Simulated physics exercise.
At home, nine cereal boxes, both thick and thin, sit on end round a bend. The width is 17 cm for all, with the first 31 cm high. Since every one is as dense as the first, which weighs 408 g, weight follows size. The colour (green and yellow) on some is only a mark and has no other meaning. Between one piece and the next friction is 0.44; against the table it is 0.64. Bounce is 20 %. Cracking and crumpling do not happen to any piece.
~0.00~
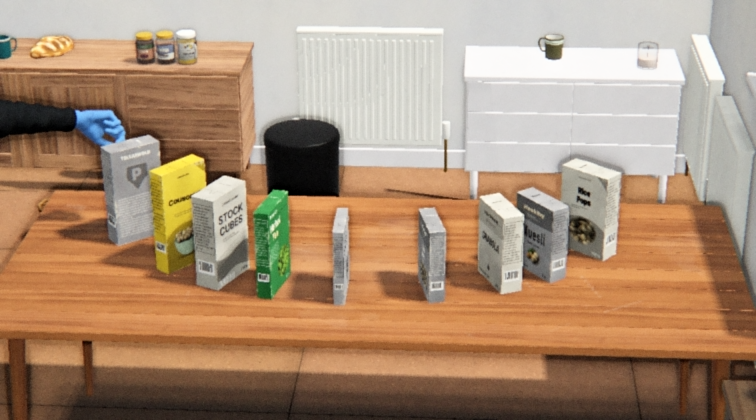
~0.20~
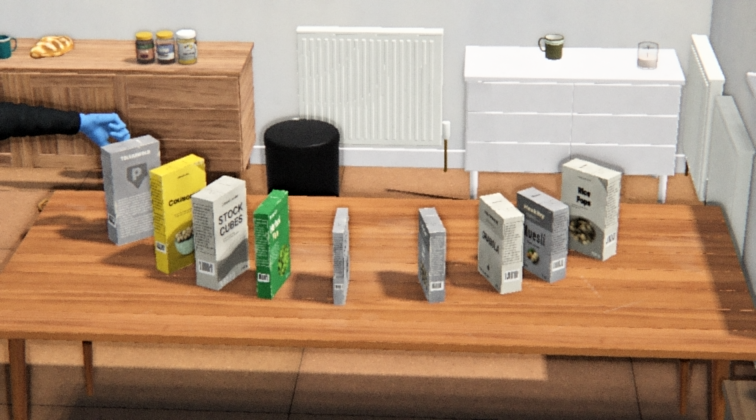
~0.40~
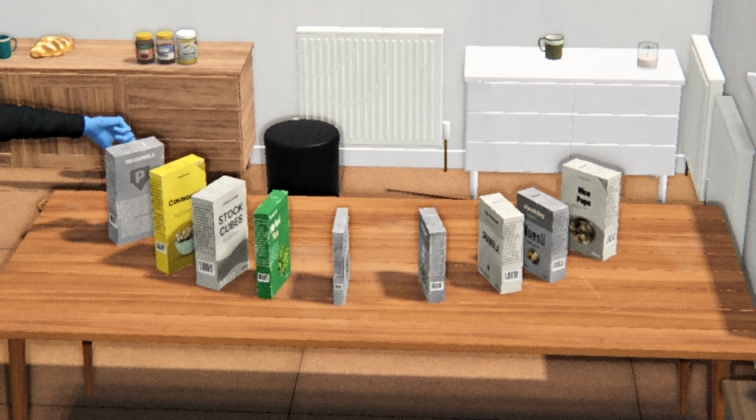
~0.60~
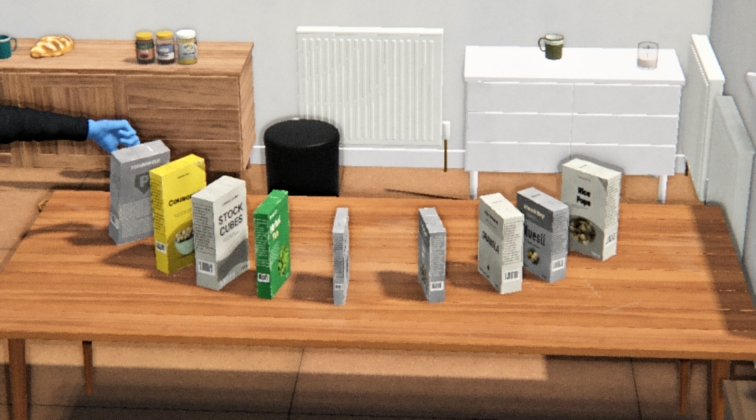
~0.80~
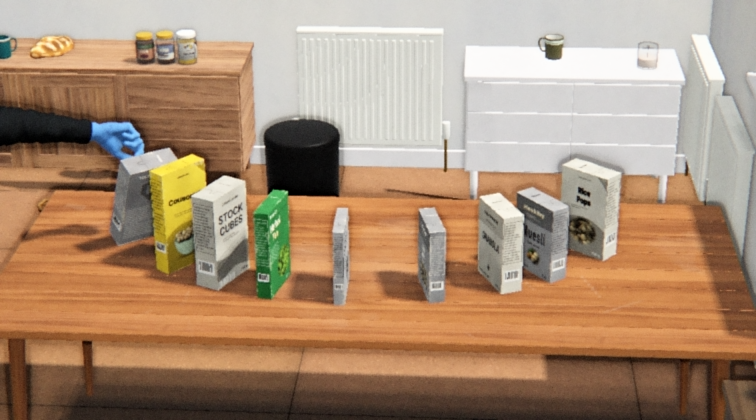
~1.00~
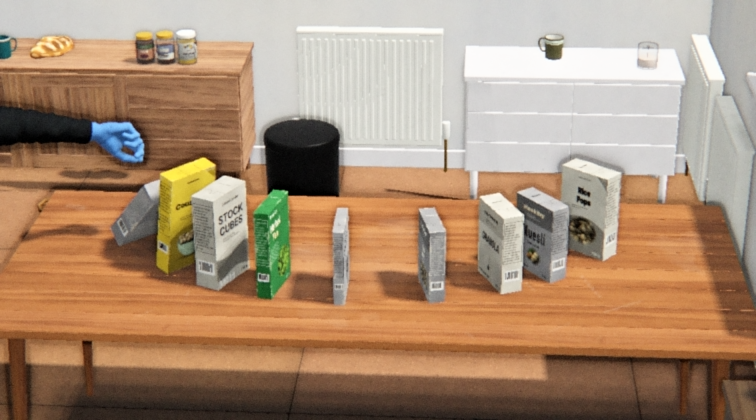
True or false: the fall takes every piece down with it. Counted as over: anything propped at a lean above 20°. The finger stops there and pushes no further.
True.
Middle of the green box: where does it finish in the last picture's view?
End point in last frame: Roughly (325, 279).
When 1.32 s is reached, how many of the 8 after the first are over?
By then 2.
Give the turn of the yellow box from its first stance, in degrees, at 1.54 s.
About 70 degrees.
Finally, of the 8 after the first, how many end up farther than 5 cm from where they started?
8.
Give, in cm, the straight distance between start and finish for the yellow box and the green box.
Yellow: 20 cm, green: 20 cm.
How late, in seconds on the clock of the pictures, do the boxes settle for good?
Near 3.0 s.
Around 1.32 s, 2 of the 8 other boxes over; yellow box tipped 38°; green box tipped 11°.
Around 1.54 s, 4 of the 8 other boxes over; green box tipped 74°; yellow box tipped 70°.
Around 2.74 s, 8 of the 8 other boxes over; green box lying flat; yellow box tipped 65°.
Finally (3.3 s), 8 of the 8 other boxes over; green box lying flat; yellow box tipped 65°. Not one is left standing. Seen by the last camera, middles, green box near (325, 279), yellow box near (221, 251).
